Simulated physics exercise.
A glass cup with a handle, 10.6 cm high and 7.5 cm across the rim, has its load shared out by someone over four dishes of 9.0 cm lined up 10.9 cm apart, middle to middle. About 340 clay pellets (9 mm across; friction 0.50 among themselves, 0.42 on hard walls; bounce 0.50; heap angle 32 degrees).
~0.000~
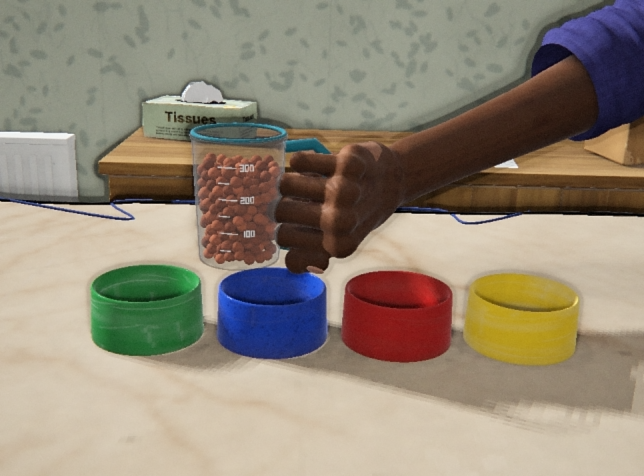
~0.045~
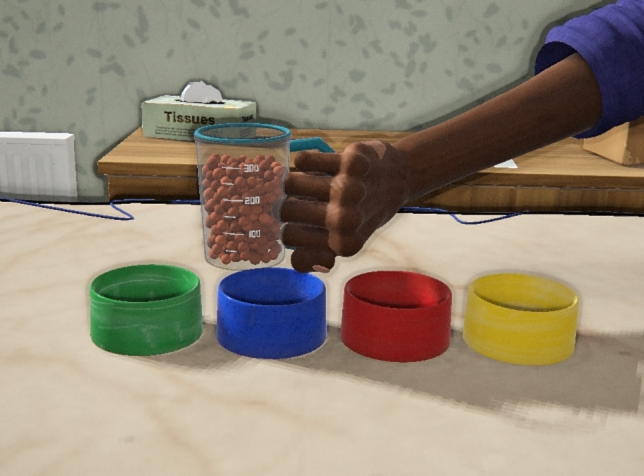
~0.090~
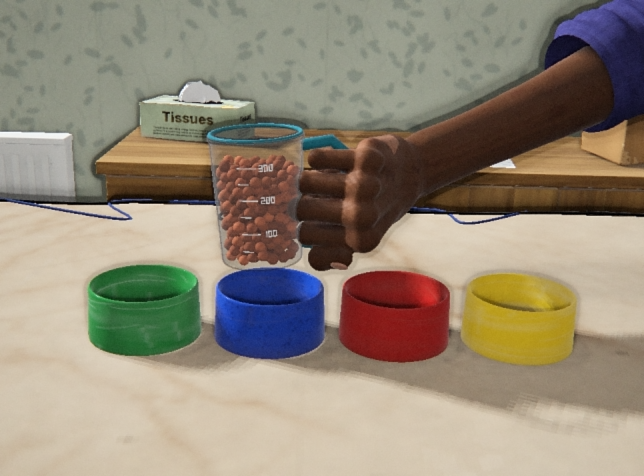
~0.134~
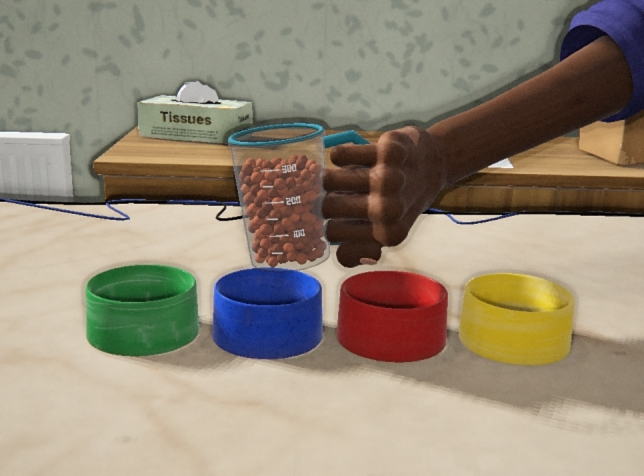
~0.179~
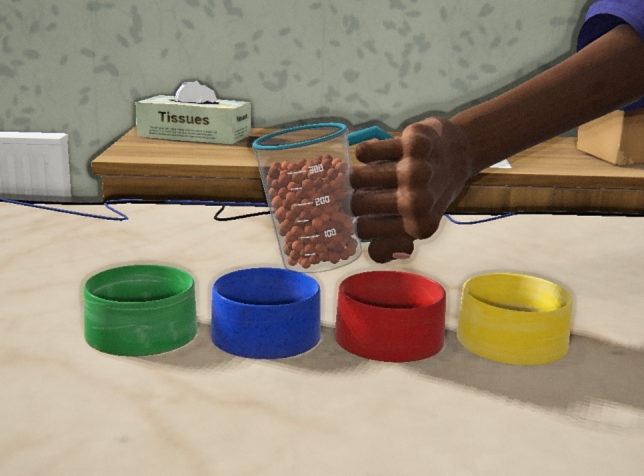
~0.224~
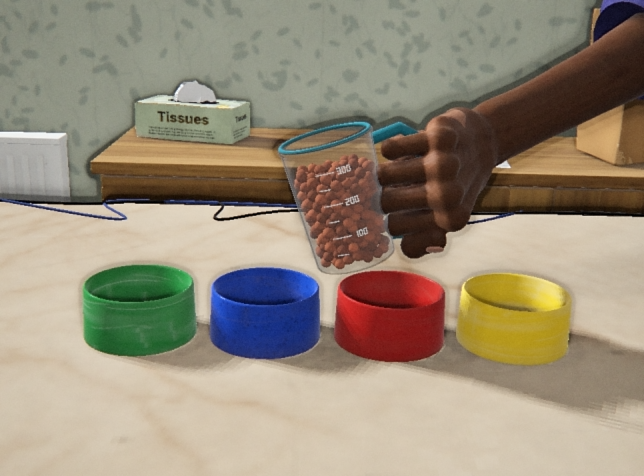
Above four coloured dishes on a table, a hand moves a cup of pellets right, tilting it left.
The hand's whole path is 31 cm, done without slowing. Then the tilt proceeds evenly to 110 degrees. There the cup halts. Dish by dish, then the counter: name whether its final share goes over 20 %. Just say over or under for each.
Red: The count there will be a fifth or smaller; blue: The count there will be a fifth or smaller; green: The count there will be a fifth or smaller; yellow: The count there will be bigger than a fifth; counter: The count there will be a fifth or smaller.
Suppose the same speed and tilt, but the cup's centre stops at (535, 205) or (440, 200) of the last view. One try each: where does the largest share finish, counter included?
The largest share ends at counter first and at red second.
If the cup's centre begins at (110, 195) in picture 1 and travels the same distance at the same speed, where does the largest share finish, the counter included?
Most of it lands at red.
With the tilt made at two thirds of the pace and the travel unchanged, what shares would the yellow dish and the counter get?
Shares: Yellow dish 100, counter 0.
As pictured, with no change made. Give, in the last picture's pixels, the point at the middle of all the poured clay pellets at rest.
(518, 307) or so.
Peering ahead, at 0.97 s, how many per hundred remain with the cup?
Around 100 in a hundred.
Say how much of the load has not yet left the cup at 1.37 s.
Estimate: Some 60 %.
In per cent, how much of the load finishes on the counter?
Some 0 in a hundred.
Then, at 0.67 s, tilt 61 degrees; cup holds 100 %.
After 0.97 s, tilt 91 degrees; cup holds 100 %.
After 1.37 s, tilt 110 degrees; cup holds 60 %, yellow 40 %.
By 2.9 s all is still; red 0 %, blue 0 %, green 0 %, yellow 100 %, counter 0 %.
